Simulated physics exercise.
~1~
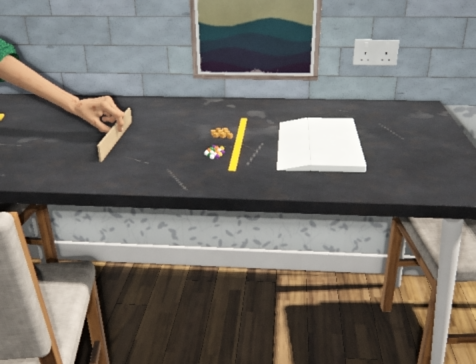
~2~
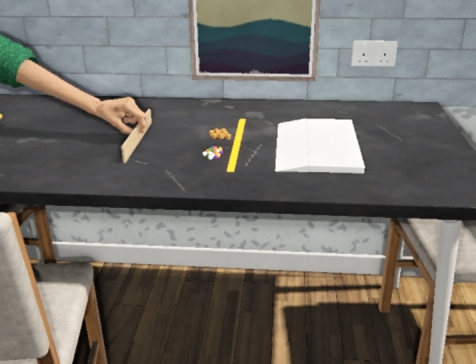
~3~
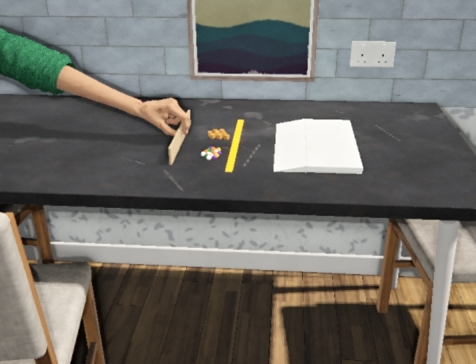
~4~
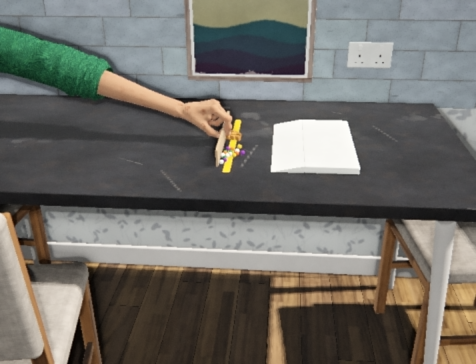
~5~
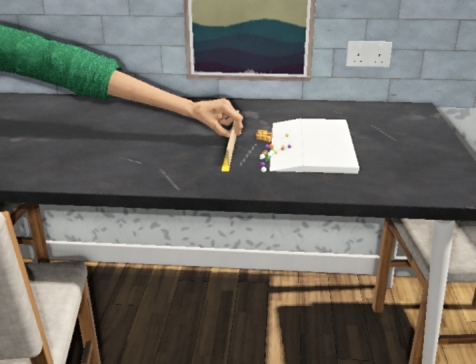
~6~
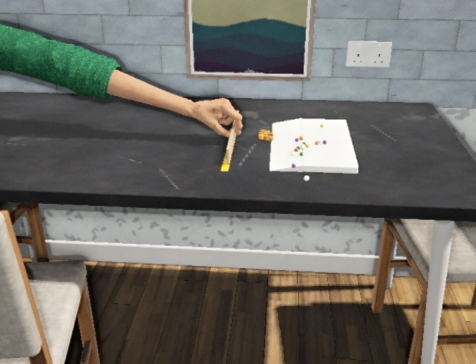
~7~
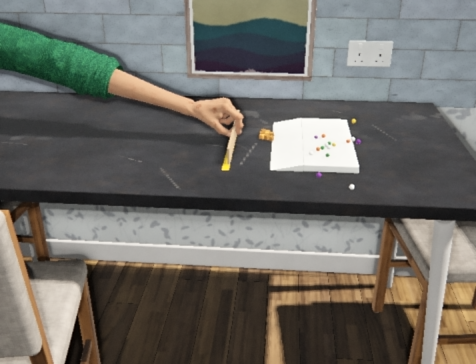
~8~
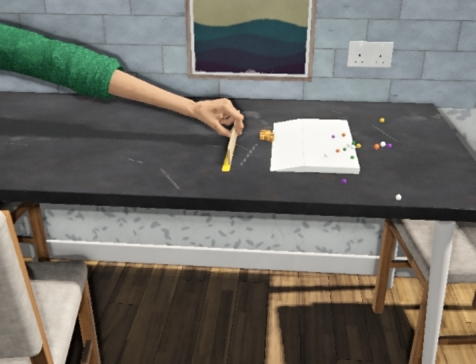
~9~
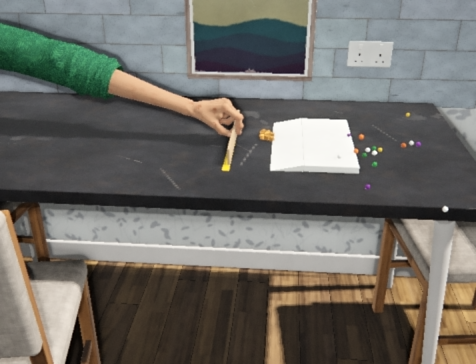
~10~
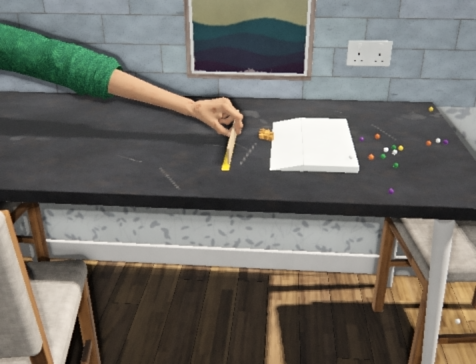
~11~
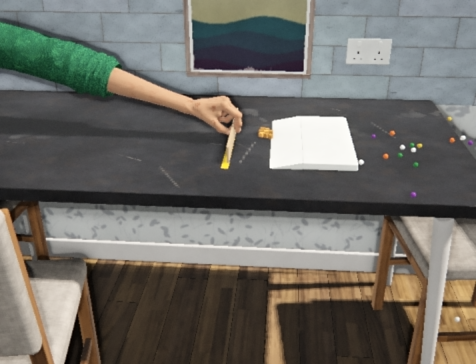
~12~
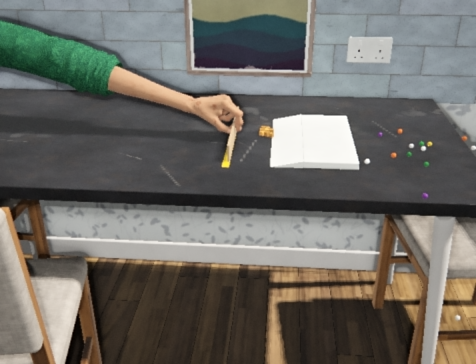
The clip opens on a dark tabletop where a hand in a green sleeve holds an upright piece of card to the left of two small heaps, a strip of yellow tape and a white slab with a ramped edge. The hand slides the card rightward until it sweeps both heaps over the tape. The card stops at the tape, but the nearer, multicoloured bits run on up the ramp and scatter across the slab. The farther, orange heap halts just short of the ramp. The colourful pieces roll off the slab's right side, some leaving the table, while others end scattered near its right end, the card still held at the tape.
